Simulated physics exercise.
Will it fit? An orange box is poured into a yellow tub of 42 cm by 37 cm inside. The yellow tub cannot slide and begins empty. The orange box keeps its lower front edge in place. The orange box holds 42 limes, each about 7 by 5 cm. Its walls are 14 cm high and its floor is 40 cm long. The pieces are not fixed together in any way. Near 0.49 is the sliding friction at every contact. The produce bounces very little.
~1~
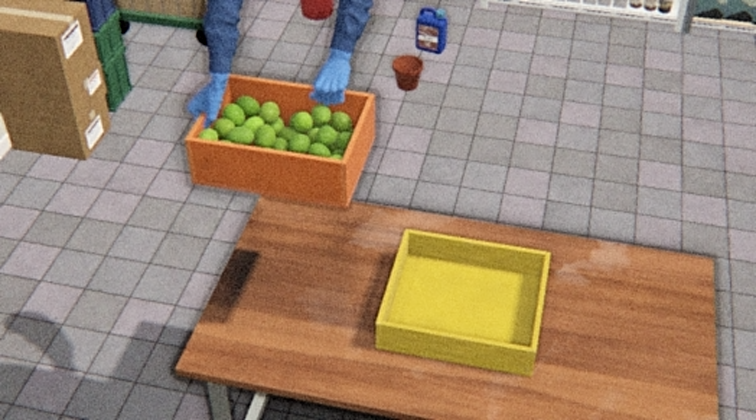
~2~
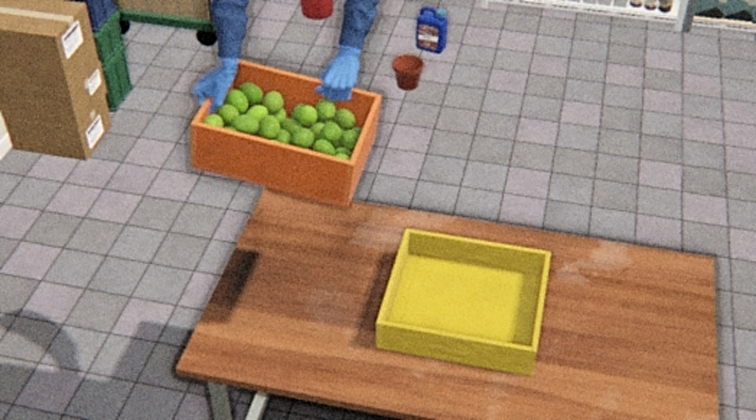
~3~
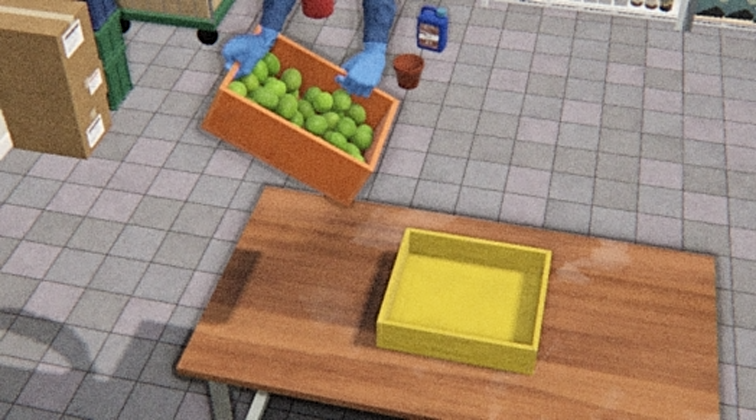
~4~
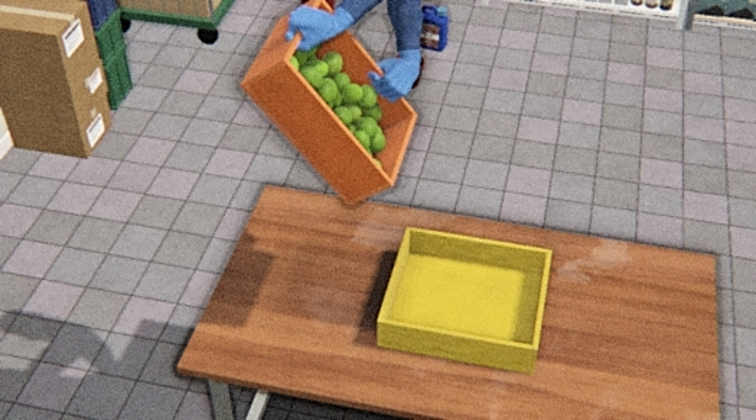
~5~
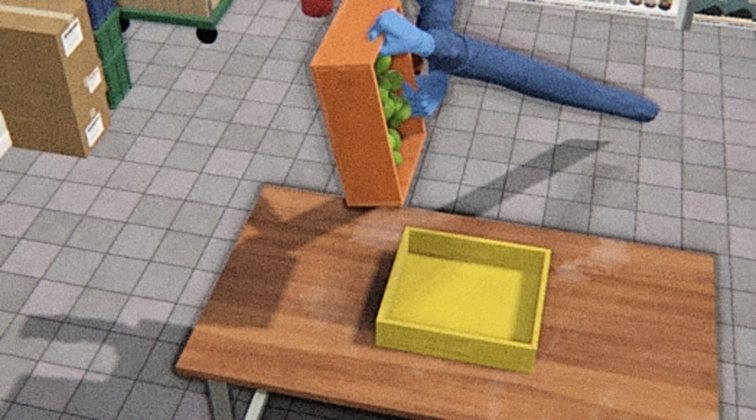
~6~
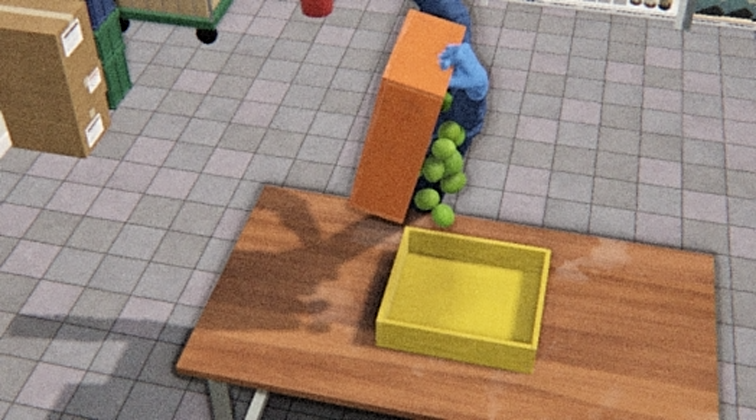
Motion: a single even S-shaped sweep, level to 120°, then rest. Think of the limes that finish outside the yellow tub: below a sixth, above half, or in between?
Not even a sixth of them finish outside the yellow tub.
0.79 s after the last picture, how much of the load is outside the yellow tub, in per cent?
I'd say near 5 per cent at that moment.
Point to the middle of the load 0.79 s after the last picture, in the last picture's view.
About (488, 298).
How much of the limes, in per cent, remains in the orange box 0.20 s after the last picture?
Roughly 30 per cent of the load.
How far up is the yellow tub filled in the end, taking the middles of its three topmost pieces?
8 cm or thereabouts.
Then, 0.20 s after the last picture, tilt 119°; 12 still in the orange box, 11 in the yellow tub and 19 in the air.
Then, 0.45 s after the last picture, tilt 120°; 34 in the yellow tub, 1 outside the yellow tub and 7 in the air.
Then, 0.79 s after the last picture, tilt 120°; 40 in the yellow tub and 2 outside the yellow tub.
Outcome (1.24 s after the last picture), 40 in the yellow tub and 2 outside the yellow tub. Asked share, 2 of 42, 5 per cent.
